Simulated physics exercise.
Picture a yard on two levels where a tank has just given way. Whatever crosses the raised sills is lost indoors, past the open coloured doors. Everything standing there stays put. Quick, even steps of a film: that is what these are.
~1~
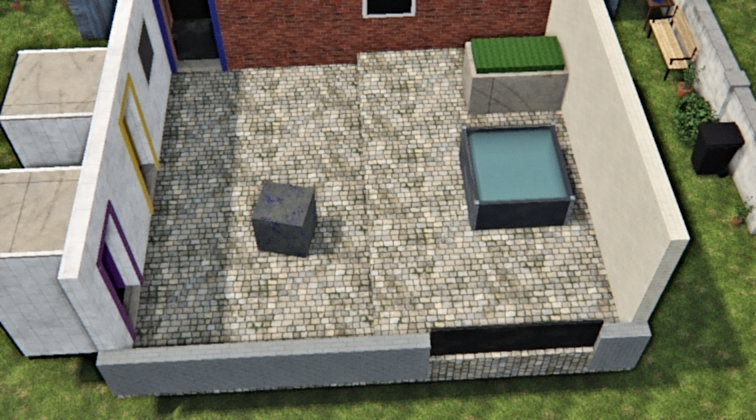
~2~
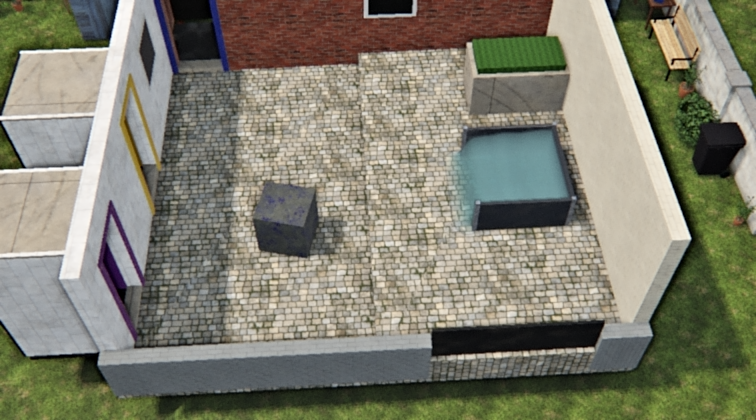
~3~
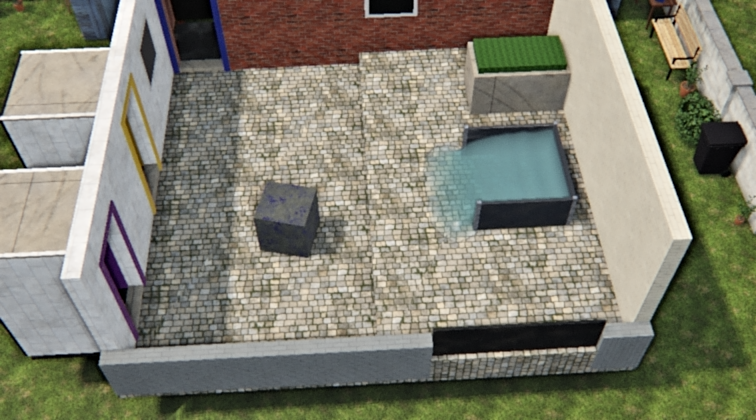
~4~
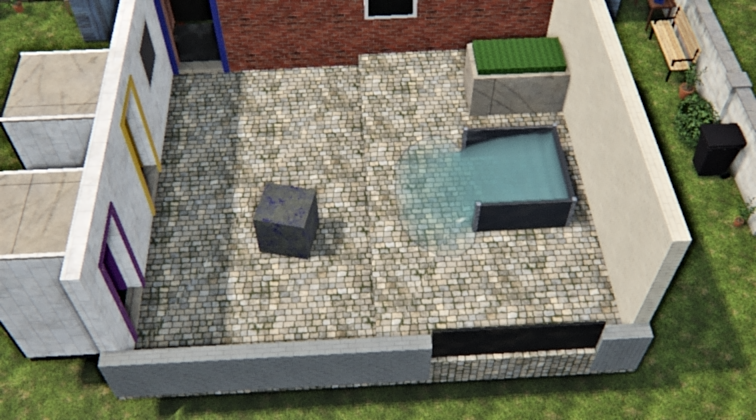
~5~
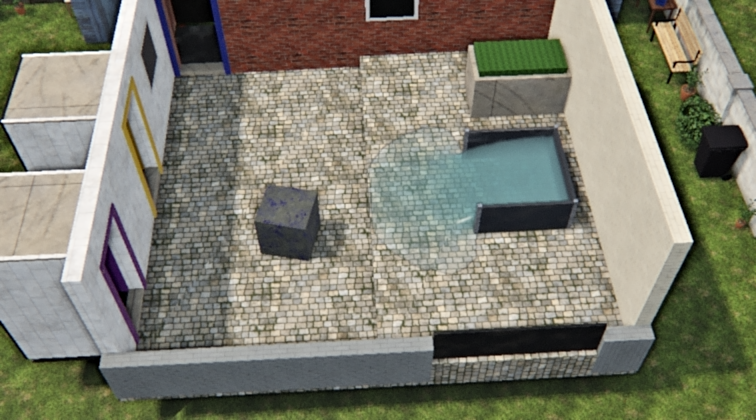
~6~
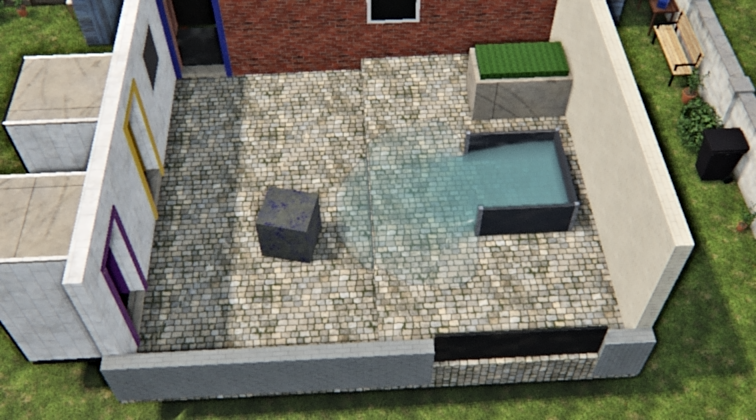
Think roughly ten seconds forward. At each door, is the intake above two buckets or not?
My prediction: The blue door sees more than two pails, the purple door sees more than two pails, the yellow door sees two pails or less.
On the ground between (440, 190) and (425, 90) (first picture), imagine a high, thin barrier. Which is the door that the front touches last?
It's the door marked blue.
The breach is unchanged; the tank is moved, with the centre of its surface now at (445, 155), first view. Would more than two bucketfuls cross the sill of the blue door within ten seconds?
Blue: Above.
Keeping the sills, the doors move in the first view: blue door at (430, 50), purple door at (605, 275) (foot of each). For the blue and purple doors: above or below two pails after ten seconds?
I'd put the blue door as under and the purple door as under.
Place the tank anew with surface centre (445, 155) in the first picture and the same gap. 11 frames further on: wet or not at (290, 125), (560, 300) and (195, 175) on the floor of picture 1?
Point by point: Swamped; still bare; swamped.
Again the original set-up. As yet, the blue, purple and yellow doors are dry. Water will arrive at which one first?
The yellow door.
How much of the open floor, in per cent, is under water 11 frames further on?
Around 50 in a hundred.
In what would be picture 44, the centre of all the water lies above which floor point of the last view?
About (264, 203).
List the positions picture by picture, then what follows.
The first picture shows the open tank at (516, 165) is whole and still.
In the second picture, water pours out at (470, 184) and has run to (459, 152).
In the third picture, water pours out at (471, 184) and has run to (440, 150).
In the fourth picture, the front is at (425, 143), out from the gap at (471, 186).
In the fifth picture, water pours out at (472, 188) and has run to (369, 177).
In the sixth picture, water pours out at (473, 191) and has run to (341, 199).
A moment on, water covers 30 % of the floor; the blue door not reached, the purple door not reached, the yellow door not reached.
Next, water covers 50 % of the floor; the blue door not reached, the purple door not reached, the yellow door wet at the sill, nothing in.
Then, water covers 60 % of the floor; the blue door wet at the sill, nothing in, the purple door wet at the sill, nothing in, the yellow door under two buckets in.
Later, water covers 55 % of the floor; the blue door over two buckets in, the purple door over two buckets in, the yellow door under two buckets in.
In the end, water covers 55 % of the floor; the blue door over two buckets in, the purple door over two buckets in, the yellow door under two buckets in.
